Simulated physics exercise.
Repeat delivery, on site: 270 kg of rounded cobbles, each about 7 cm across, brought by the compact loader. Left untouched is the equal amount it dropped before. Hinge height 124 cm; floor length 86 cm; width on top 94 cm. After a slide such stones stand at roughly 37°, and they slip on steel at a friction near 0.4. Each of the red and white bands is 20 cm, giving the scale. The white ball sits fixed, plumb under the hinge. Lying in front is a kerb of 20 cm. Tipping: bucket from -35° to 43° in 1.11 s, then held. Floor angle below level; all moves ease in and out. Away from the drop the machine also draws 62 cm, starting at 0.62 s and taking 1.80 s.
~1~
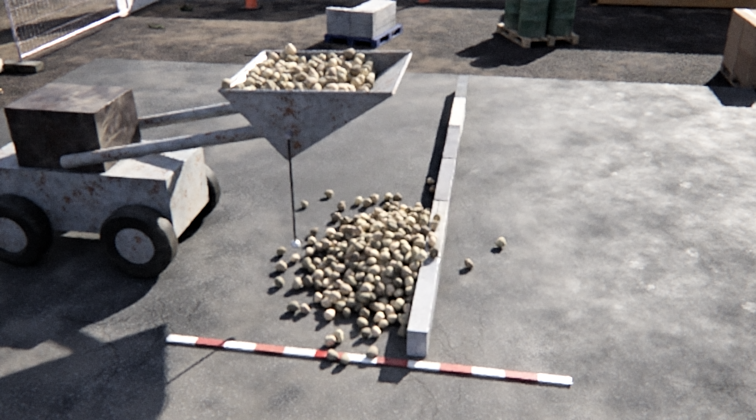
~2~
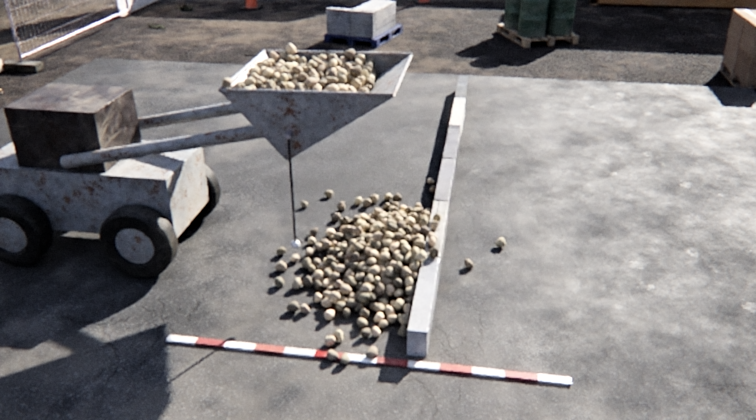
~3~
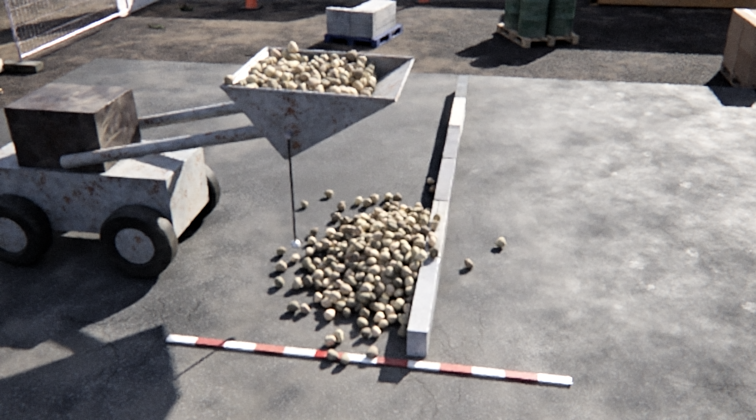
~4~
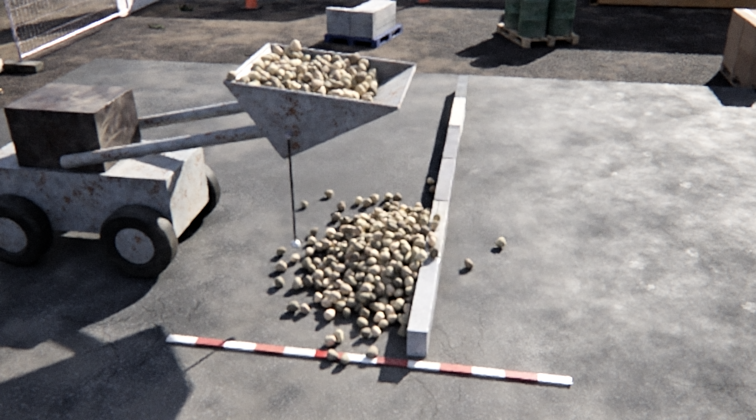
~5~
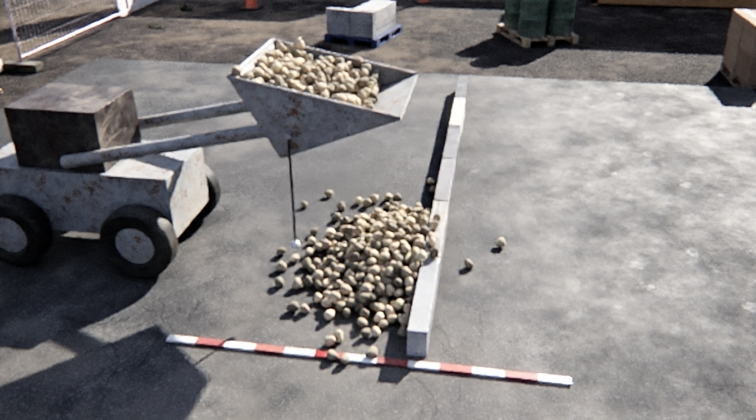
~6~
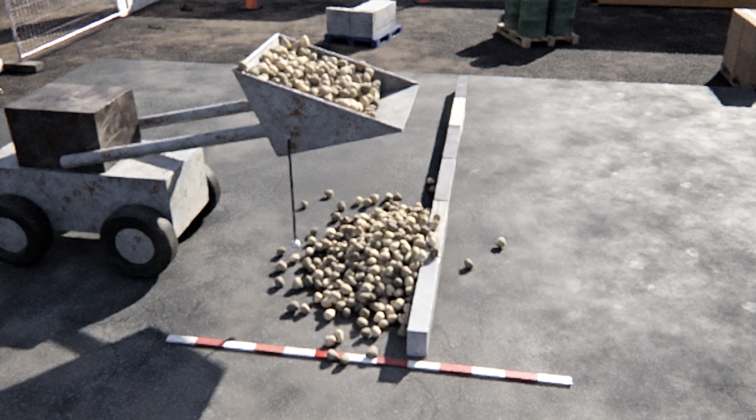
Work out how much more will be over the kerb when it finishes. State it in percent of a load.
Around 11 out of 100.
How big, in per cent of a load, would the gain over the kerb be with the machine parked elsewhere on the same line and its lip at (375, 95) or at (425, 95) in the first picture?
Case one about 5 %, case two about 30 %.
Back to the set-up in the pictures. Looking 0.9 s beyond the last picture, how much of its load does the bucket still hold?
Held: Around 40 % of the load.
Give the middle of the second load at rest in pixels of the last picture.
In the last view, somewhere near (382, 247).
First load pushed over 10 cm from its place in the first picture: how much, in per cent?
About 20 %.
Then, 0.5 s after the last picture the floor is at 31°; in per cent of one load, 99 in the bucket, 100 on this side of the kerb; the foremost stones are at (446, 242).
Then, 0.9 s after the last picture the floor is at 43°; in per cent of one load, 38 in the bucket, 162 on this side of the kerb; the foremost stones are at (447, 242).
Then, 2.5 s after the last picture the floor is at 43°; in per cent of one load, 0 in the bucket, 189 on this side of the kerb, 11 over the kerb; the foremost stones are at (555, 281).
Then, 4.9 s after the last picture the floor is at 43°; in per cent of one load, 0 in the bucket, 189 on this side of the kerb, 11 over the kerb; the foremost stones are at (555, 281). Net gain over the kerb, 11.
